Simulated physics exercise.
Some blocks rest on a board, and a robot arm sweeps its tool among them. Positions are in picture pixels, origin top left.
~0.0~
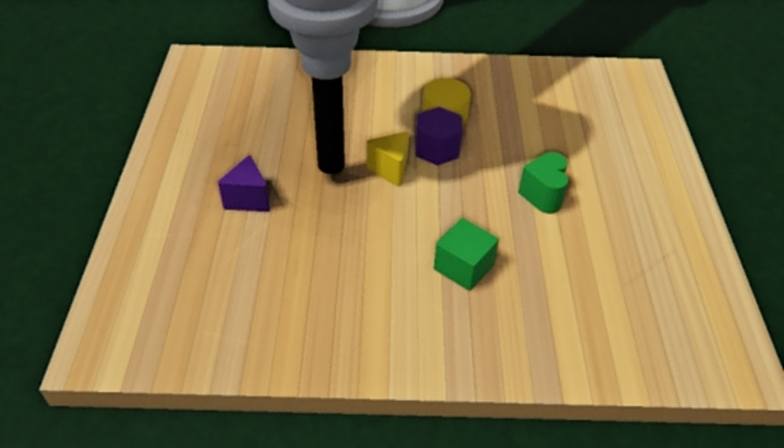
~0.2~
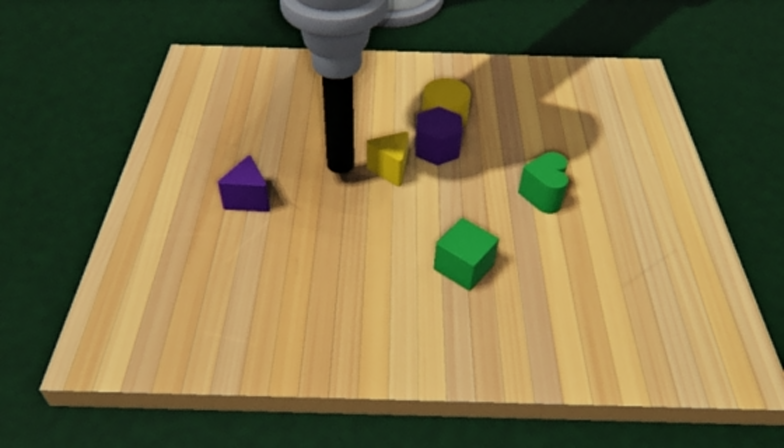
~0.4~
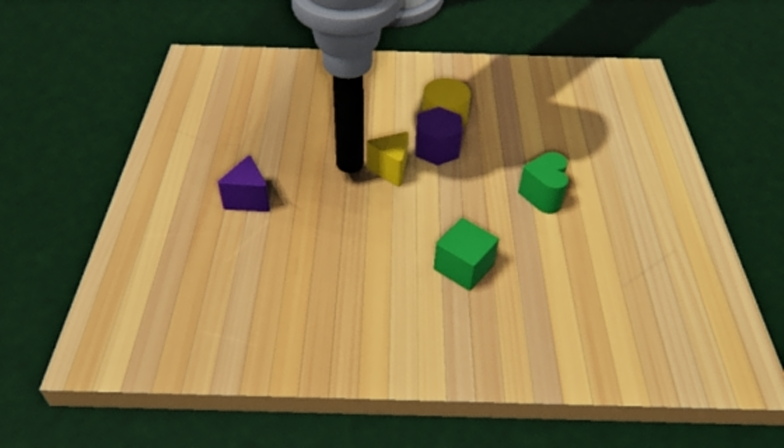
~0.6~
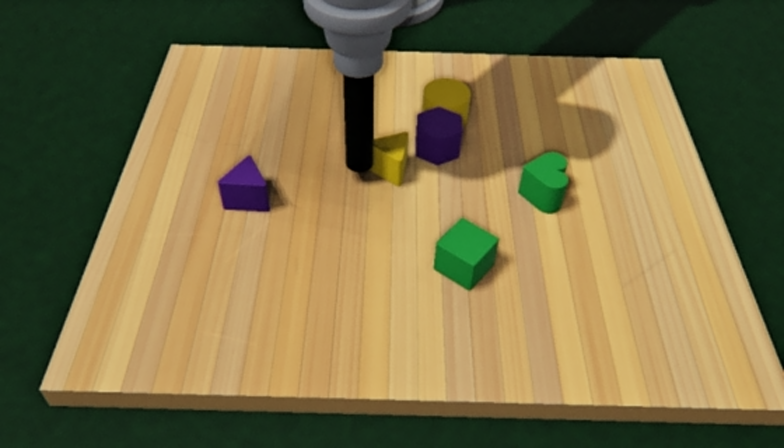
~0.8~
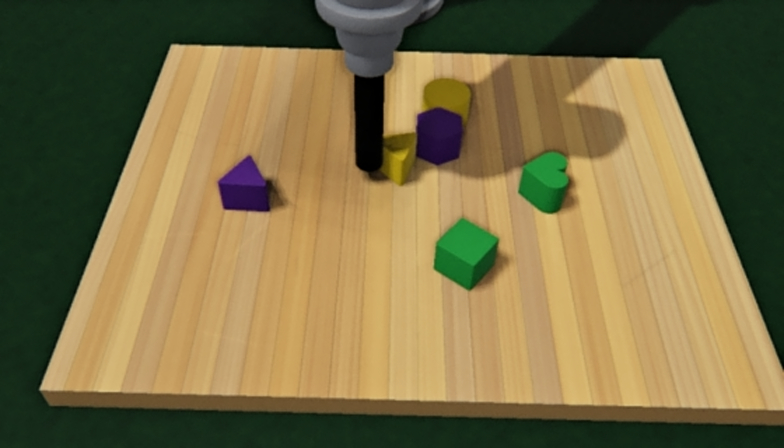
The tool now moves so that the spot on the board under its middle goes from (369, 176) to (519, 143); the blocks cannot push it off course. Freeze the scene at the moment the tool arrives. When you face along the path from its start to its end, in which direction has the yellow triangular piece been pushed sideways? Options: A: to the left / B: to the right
Option B.
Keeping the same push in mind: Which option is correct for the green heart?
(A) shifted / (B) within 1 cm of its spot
Choice B: Within 1 cm of its spot.
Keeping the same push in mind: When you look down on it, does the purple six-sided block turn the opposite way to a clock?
Answer: Yes.
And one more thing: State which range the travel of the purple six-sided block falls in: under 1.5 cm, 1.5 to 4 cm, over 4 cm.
By the end of the path, it will have gone past 4 cm.
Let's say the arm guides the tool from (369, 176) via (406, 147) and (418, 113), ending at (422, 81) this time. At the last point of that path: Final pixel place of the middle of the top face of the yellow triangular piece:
I predict (424, 139).
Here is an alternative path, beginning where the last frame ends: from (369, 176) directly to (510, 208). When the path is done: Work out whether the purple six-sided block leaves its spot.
The purple six-sided block moves.
What follows on the original path. One third of the way, tool at (423, 151); yellow triangular piece at (451, 145), turned 55° clockwise; purple six-sided block at (460, 118), turned 50° anticlockwise.
Two thirds of the way, tool at (473, 140); yellow triangular piece at (485, 145), turned 105° clockwise; purple six-sided block at (492, 106), turned 90° anticlockwise; yellow disc at (448, 90).
At the end, tool at (522, 130); yellow triangular piece at (485, 145), turned 110° clockwise; purple six-sided block at (512, 94), turned 155° anticlockwise; yellow disc at (448, 90); green heart still.
